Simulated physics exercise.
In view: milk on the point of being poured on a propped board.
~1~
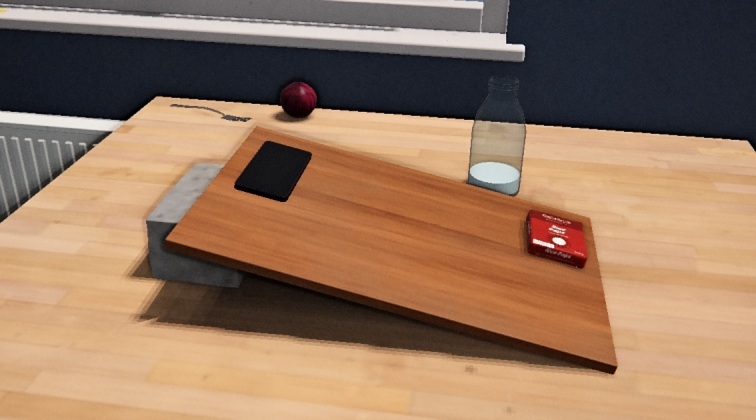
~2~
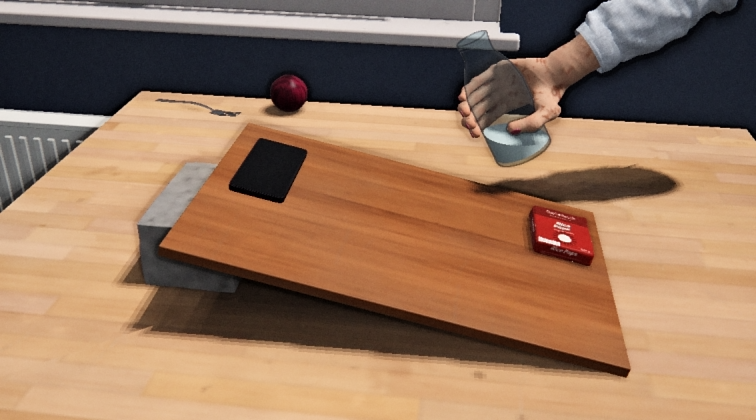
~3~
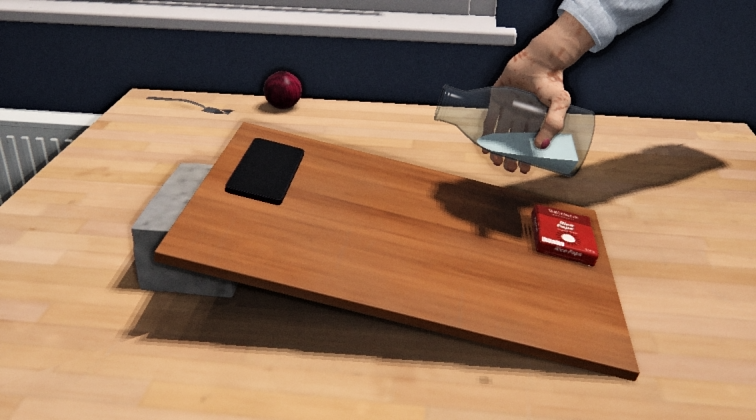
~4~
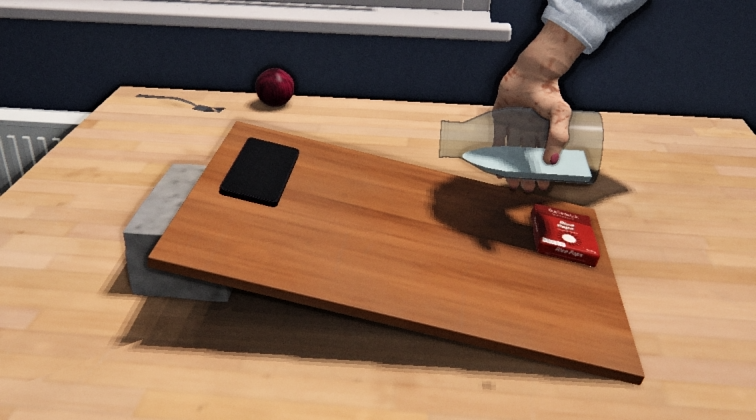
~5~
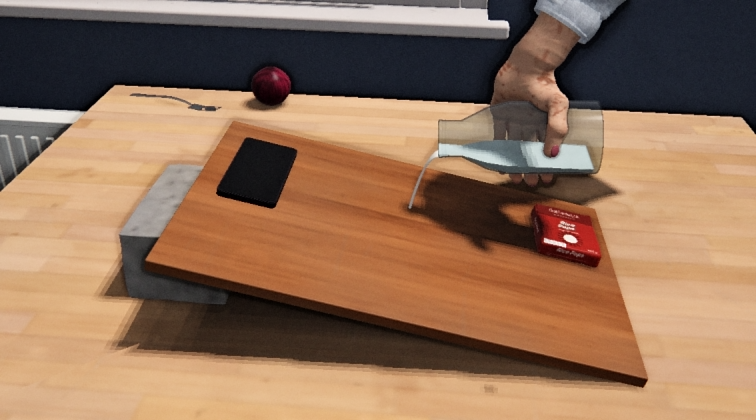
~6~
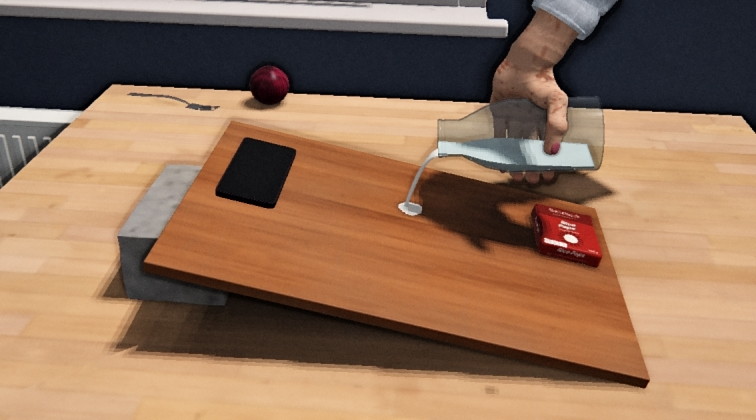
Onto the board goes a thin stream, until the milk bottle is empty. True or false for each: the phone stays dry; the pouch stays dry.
Phone stays dry - true; pouch stays dry - false.
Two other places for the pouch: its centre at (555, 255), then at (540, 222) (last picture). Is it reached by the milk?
For the first try it is touched by the spill; for the second it is touched by the spill.
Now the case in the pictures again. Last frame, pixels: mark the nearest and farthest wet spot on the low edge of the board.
It's wet between (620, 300) at the near end and (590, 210) at the far end.
Soon after, it runs down to the right; the phone is dry; the pouch is dry.
Later, it runs down to the right and off the end; the phone is dry; the pouch is wet.
In the end, it runs down to the right and off the end; the phone is dry; the pouch is wet.
